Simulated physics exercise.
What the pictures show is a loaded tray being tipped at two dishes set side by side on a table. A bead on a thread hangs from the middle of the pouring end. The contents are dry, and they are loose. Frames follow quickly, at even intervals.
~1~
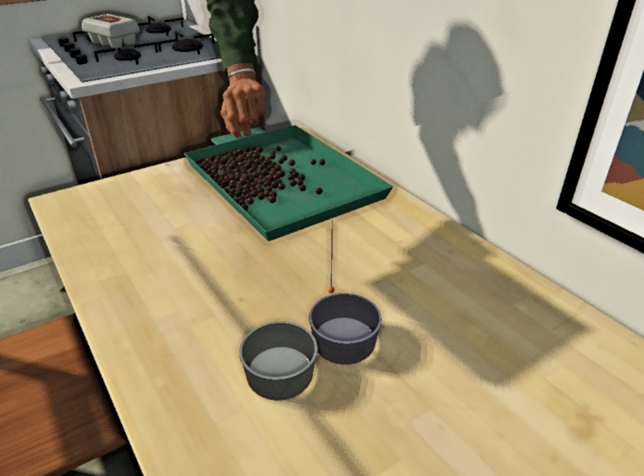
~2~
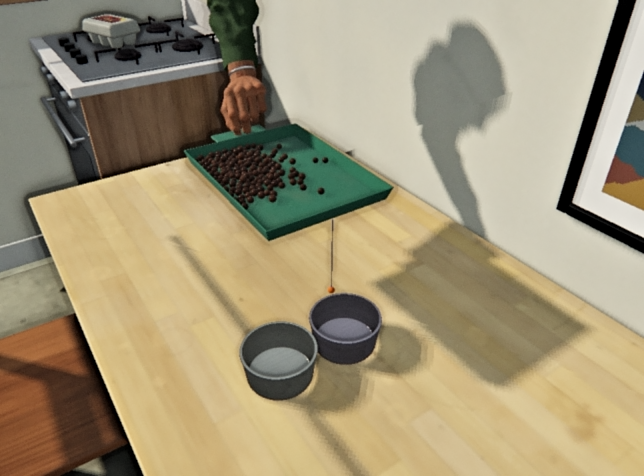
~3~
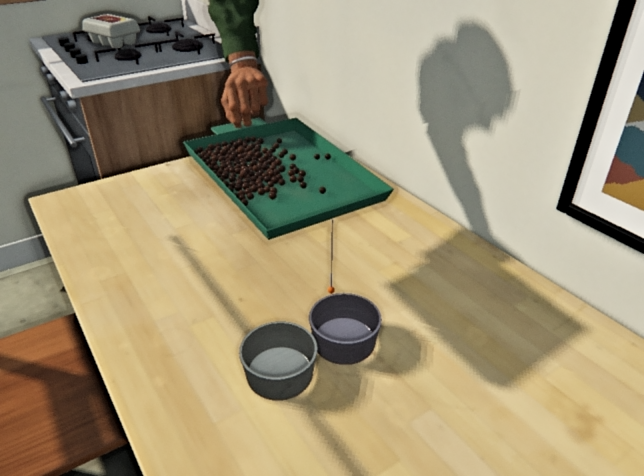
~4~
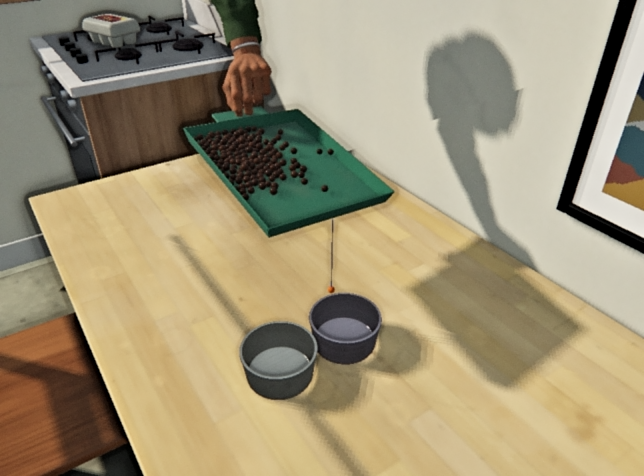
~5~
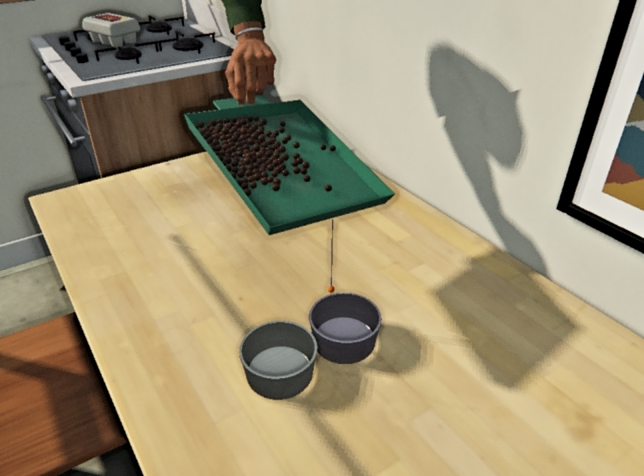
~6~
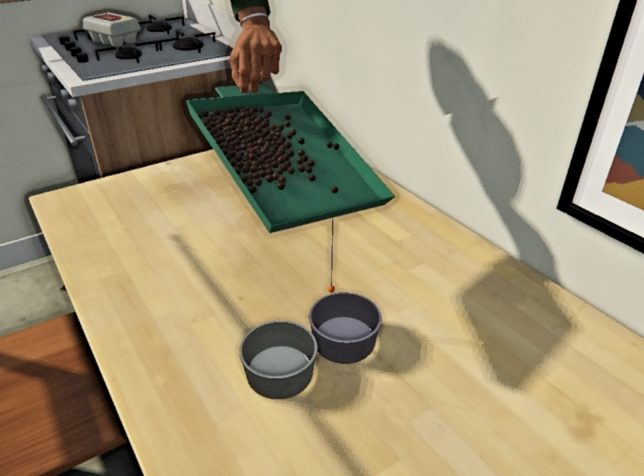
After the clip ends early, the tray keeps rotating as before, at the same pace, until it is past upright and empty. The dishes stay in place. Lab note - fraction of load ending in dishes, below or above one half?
Watching it, the dishes let slip most of it.
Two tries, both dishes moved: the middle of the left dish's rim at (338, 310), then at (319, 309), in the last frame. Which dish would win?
For the first placement, the right-side one; for the second placement, the right-side one.
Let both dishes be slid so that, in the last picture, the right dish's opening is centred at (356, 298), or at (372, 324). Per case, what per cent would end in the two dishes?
The first try yields 20% and the second yields 10%.
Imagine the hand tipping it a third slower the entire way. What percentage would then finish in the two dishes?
It would be around 10 percent.
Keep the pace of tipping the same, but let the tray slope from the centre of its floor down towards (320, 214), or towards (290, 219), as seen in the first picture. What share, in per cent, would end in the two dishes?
I'd expect around 70 in a hundred first and around 90 in a hundred second.
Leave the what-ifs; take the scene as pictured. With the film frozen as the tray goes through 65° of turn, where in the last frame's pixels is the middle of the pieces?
(387, 233).
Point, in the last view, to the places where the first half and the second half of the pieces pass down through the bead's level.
Points: About (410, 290), then about (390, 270).
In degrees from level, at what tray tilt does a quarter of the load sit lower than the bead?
It is at around 65 degrees by then.
Soon, tray tipped steeply; about half on the tray; a stray few in the right dish; about a quarter outside both; about a third in the air.
A while on, tray tipped past a quarter turn; a stray few on the tray; a small part in the right dish; most outside both; a small part in the air.
Towards the end, tray tipped past a quarter turn; a small part in the right dish; nearly all outside both.
Finally, tray tipped past a quarter turn; none in the left dish; a small part in the right dish; nearly all outside both.
